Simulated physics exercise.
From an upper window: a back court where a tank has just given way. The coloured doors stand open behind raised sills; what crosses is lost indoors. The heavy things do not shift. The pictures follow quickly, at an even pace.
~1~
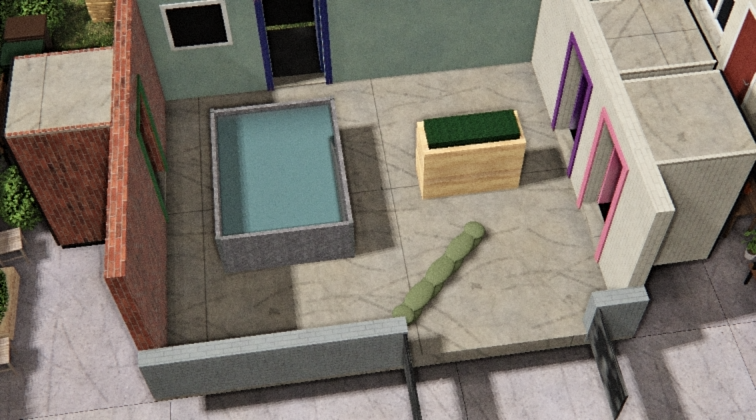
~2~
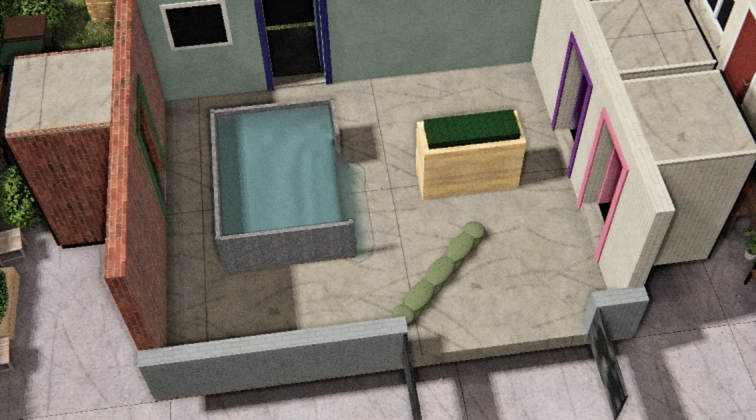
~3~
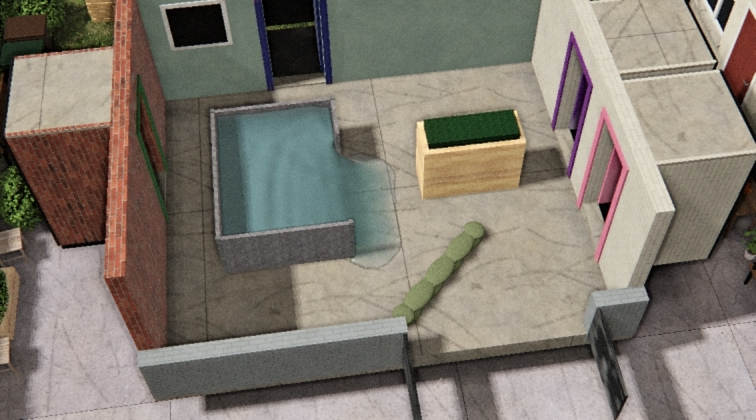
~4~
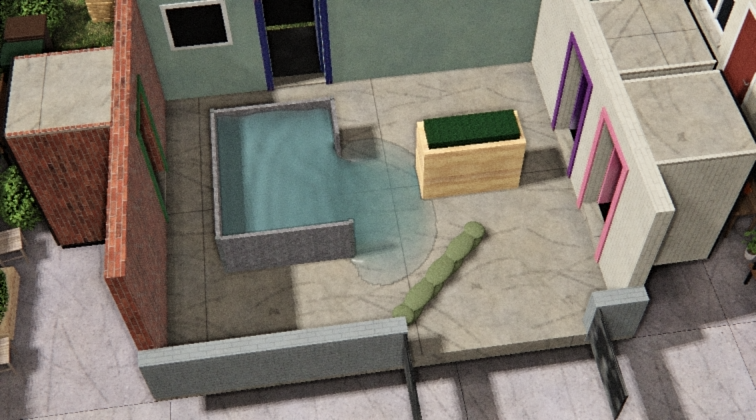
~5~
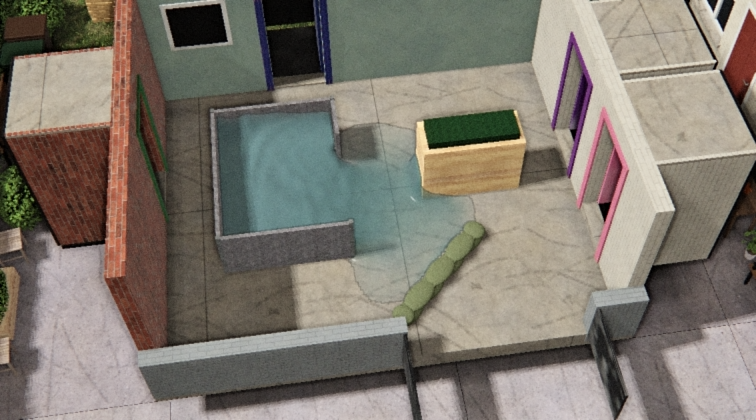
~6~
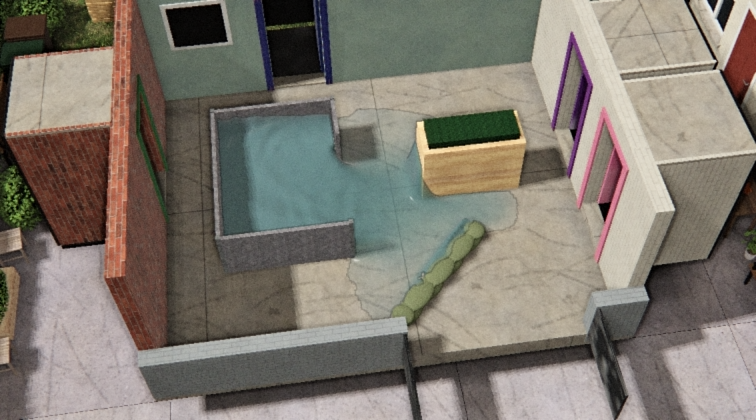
Water lies still in a grey-walled tank in a walled court, then pours out through its right side as that wall gives way. It spreads across the paving in a widening sheet, reaching the planter and the row of round green shrubs, then runs between them toward the right.
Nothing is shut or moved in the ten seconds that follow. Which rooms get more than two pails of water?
The blue door takes more than that; the green door takes more than that; the pink door takes more than that; the purple door takes more than that.
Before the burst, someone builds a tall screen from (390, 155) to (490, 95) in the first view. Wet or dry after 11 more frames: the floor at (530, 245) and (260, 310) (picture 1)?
One after the other: Wet, dry.
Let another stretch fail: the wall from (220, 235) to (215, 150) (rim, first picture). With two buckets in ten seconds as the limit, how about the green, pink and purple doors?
Then: Green door takes more, pink door holds, purple door is over.
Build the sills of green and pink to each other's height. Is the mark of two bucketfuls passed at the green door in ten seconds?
Green keeps below it.
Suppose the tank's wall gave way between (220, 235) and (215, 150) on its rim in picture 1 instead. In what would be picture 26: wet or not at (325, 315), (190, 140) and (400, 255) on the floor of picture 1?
As listed: Covered, wet, covered.
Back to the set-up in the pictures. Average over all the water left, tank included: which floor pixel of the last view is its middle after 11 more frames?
Near (380, 203).
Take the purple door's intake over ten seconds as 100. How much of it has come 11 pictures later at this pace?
About 10 per cent.
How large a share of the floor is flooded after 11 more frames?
I make it 65 per cent.
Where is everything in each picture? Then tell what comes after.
The tank at (279, 168) is whole and still, in the first frame.
Water pours out at (344, 200) and has run to (356, 259), in the second frame.
Water pours out at (344, 201) and has run to (366, 158), in the third frame.
Water pours out at (344, 202) and has run to (411, 159), in the fourth frame.
Water pours out at (344, 202) and has run to (470, 219), in the fifth frame.
Water pours out at (344, 202) and has run to (511, 214), in the sixth frame.
A moment on, water covers 40 % of the floor; the blue door not reached, the green door not reached, the pink door under two buckets in, the purple door wet at the sill, nothing in.
Next, water covers 65 % of the floor; the blue door not reached, the green door not reached, the pink door over two buckets in, the purple door under two buckets in.
Then, water covers 80 % of the floor; the blue door under two buckets in, the green door not reached, the pink door far over two buckets in, the purple door over two buckets in.
Later, water covers 95 % of the floor; the blue door under two buckets in, the green door under two buckets in, the pink door far over two buckets in, the purple door over two buckets in.
In the end, water covers 95 % of the floor; the blue door over two buckets in, the green door far over two buckets in, the pink door far over two buckets in, the purple door over two buckets in.
